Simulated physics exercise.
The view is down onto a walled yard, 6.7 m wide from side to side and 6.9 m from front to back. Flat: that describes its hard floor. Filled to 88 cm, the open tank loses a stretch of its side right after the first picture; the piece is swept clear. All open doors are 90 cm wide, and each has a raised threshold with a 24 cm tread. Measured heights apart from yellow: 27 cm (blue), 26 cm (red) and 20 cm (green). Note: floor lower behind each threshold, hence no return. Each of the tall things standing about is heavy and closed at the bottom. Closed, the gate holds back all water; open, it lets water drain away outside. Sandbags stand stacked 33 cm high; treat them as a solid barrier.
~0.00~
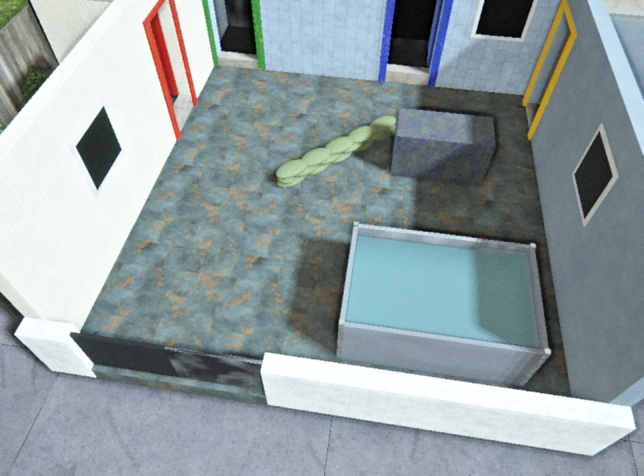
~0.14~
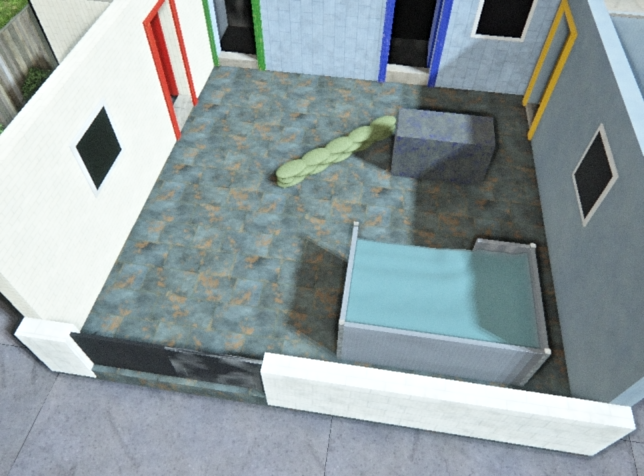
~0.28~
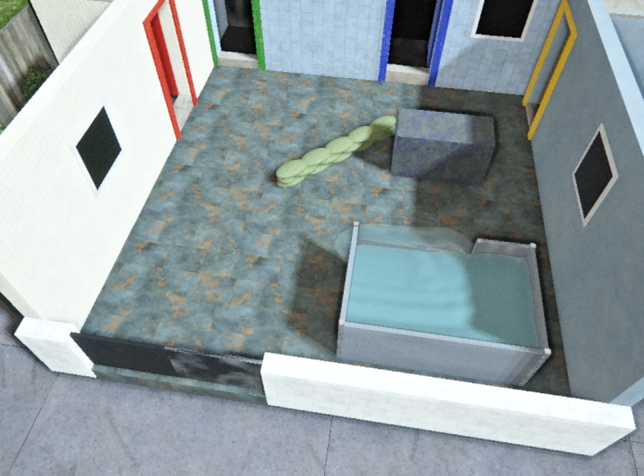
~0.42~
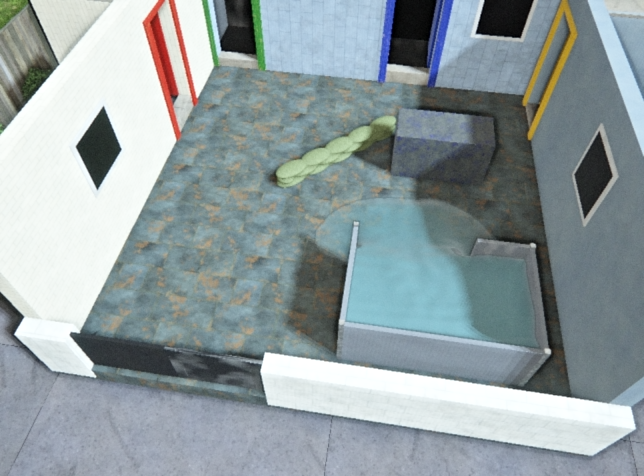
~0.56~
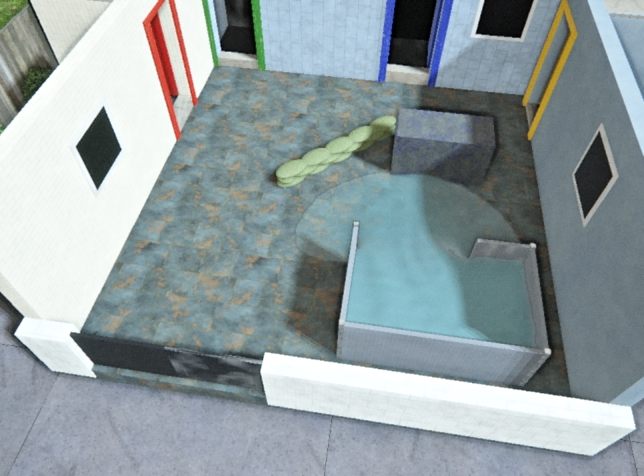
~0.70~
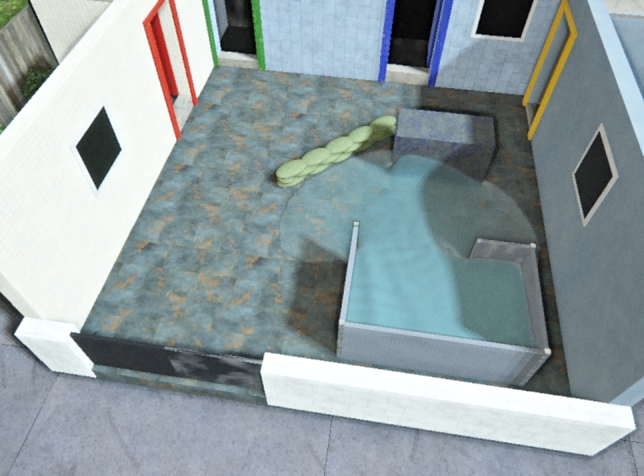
Walled yard with an open tank losing part of its far side, water pouring out and spreading across the floor toward a grey block.
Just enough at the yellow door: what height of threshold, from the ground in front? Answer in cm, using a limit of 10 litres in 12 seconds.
Some 20 cm.
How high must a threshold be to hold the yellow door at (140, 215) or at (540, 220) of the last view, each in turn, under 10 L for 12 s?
You'd want roughly 10.5 cm there first, then roughly 30 cm.
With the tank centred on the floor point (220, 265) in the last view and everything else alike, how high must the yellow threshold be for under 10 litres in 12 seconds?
Roughly 21 cm is needed.
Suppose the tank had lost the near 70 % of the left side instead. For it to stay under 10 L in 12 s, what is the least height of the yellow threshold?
At least roughly 15 centimetres tall.
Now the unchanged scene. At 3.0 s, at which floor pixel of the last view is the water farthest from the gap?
Around (278, 72).
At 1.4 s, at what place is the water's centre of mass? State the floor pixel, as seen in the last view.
Centre estimate: (417, 251) px, approximately.
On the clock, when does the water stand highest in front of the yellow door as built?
Around 3.6 seconds.
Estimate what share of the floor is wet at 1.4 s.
Near 25 per cent is wet.
After 1.4 s water covers 25 % of the floor, deepest (61 cm) near (346, 160); it has not reached the yellow door.
After 3.0 s water covers 60 % of the floor, deepest (32 cm) near (523, 96); 13 cm at the yellow door, 1 litre in over its 9 cm threshold.
After 12.0 s water covers 95 % of the floor, deepest (10 cm) near (309, 80); 6 cm at the yellow door, 79 litres in over its 9 cm threshold.
At the yellow door as built, the water arrived by 1.5 s and peaked near 21 cm at 3.6 s.
With a threshold of 18 cm, 16 litres would have come in within the 12 s; with 25 cm, 2 litres. So under 10 litres takes about 20 cm.
